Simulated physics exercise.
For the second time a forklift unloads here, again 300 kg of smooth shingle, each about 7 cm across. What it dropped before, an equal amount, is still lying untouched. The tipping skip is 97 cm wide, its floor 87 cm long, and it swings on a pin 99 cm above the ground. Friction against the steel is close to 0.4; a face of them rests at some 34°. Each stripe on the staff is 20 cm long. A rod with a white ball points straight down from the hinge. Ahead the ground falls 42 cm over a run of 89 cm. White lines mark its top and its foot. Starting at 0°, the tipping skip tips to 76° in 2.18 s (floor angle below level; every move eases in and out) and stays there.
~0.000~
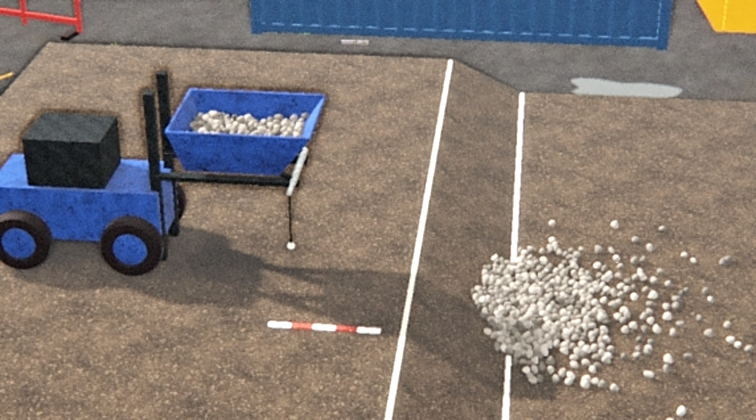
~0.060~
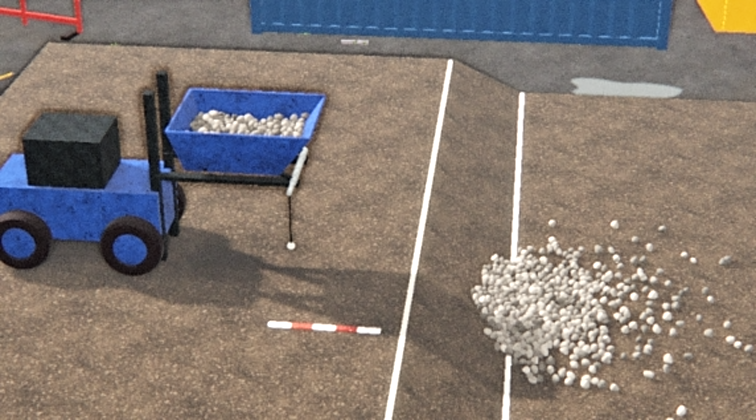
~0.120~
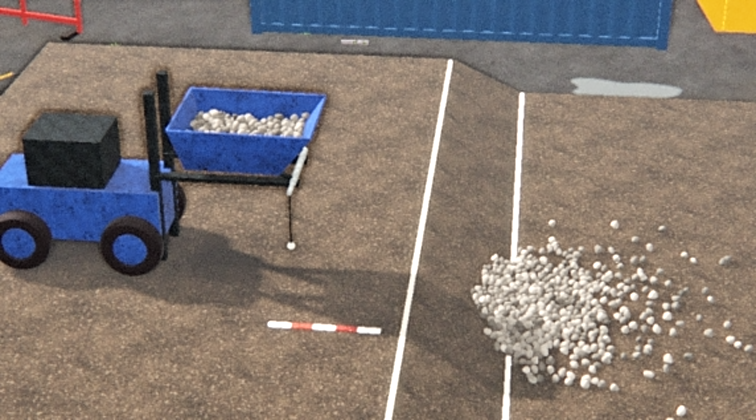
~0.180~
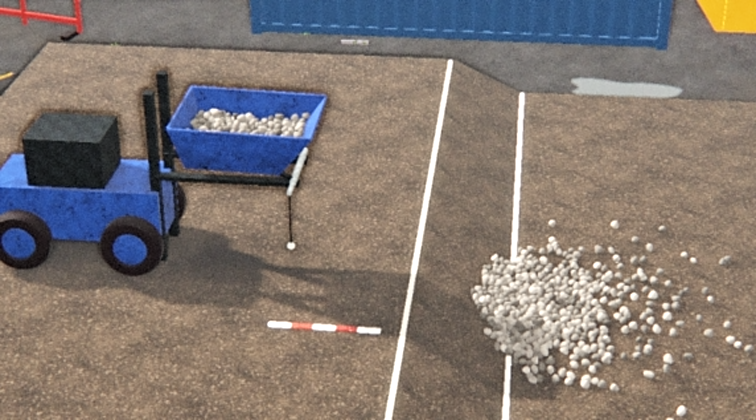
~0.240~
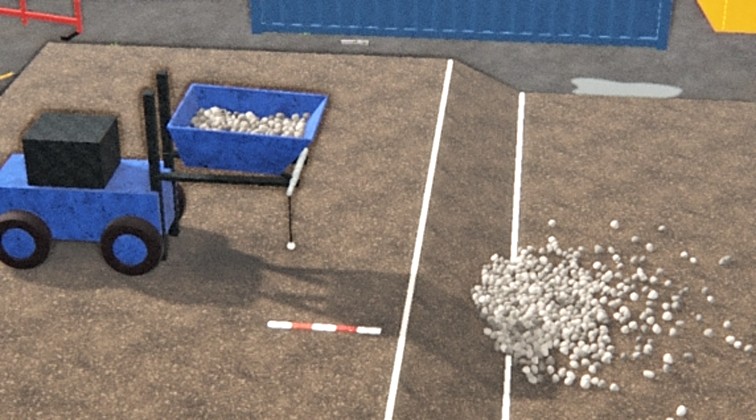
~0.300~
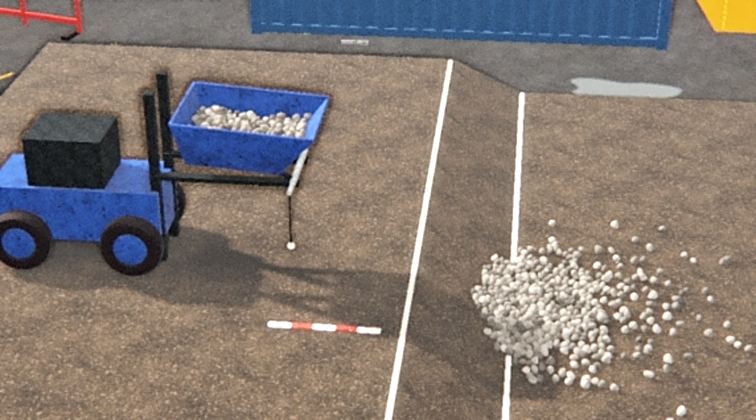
A blue forklift with a black block on its back stands at the left of a brown gravelly yard, seen from above. Its raised blue skip holds pale stones, with a red-and-white staff on the ground nearby, two white lines mid-yard, scattered pale stones at right and a blue container behind. The skip slowly tilts slightly rightward, while the forklift and camera stay still.
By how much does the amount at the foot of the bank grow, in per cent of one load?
Roughly 28 per cent of a load more.
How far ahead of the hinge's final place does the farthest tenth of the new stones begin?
About 220 cm.
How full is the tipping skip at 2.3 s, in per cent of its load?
Roughly 30 per cent is still inside.
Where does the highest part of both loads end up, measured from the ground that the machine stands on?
About 12 cm above it.
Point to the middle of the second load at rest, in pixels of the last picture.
Their middle is at about (479, 288).
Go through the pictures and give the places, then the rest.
In the first frame, the tipping skip is at 0°, its lip at (309, 139); the top of the load is at (232, 120). The earlier load is highest near (484, 291), 24 cm below ground level, 16 % on the top or the slope, 83 % at the foot of the bank.
The second frame shows lip at (309, 139), floor tilted 0°, highest stones at (230, 121); the stones move at 0.1 m/s on average.
In the third frame, the tipping skip is at 1°, its lip at (310, 140); the top of the load is at (227, 119); the stones move at 0.1 m/s on average.
In the fourth frame, the tipping skip is at 1°, its lip at (311, 140); the top of the load is at (227, 118); the stones move at 0.2 m/s on average.
In the fifth frame, the tipping skip is at 3°, its lip at (312, 140); the top of the load is at (218, 116); the stones move at 0.2 m/s on average.
The sixth frame shows lip at (313, 141), floor tilted 4°, highest stones at (219, 114); the stones move at 0.2 m/s on average.
After 1.6 s the floor is at 64°; in per cent of one load, 99 in the tipping skip, 17 on the top or the slope, 83 at the foot of the bank; the foremost stones are at (733, 315).
After 2.3 s the floor is at 76°; in per cent of one load, 29 in the tipping skip, 86 on the top or the slope, 84 at the foot of the bank; the foremost stones are at (733, 315).
After 2.6 s the floor is at 76°; in per cent of one load, 7 in the tipping skip, 101 on the top or the slope, 91 at the foot of the bank; the foremost stones are at (733, 315).
After 5.1 s the floor is at 76°; in per cent of one load, 0 in the tipping skip, 88 on the top or the slope, 111 at the foot of the bank; the foremost stones are at (733, 315). Net gain at the foot of the bank, 28.
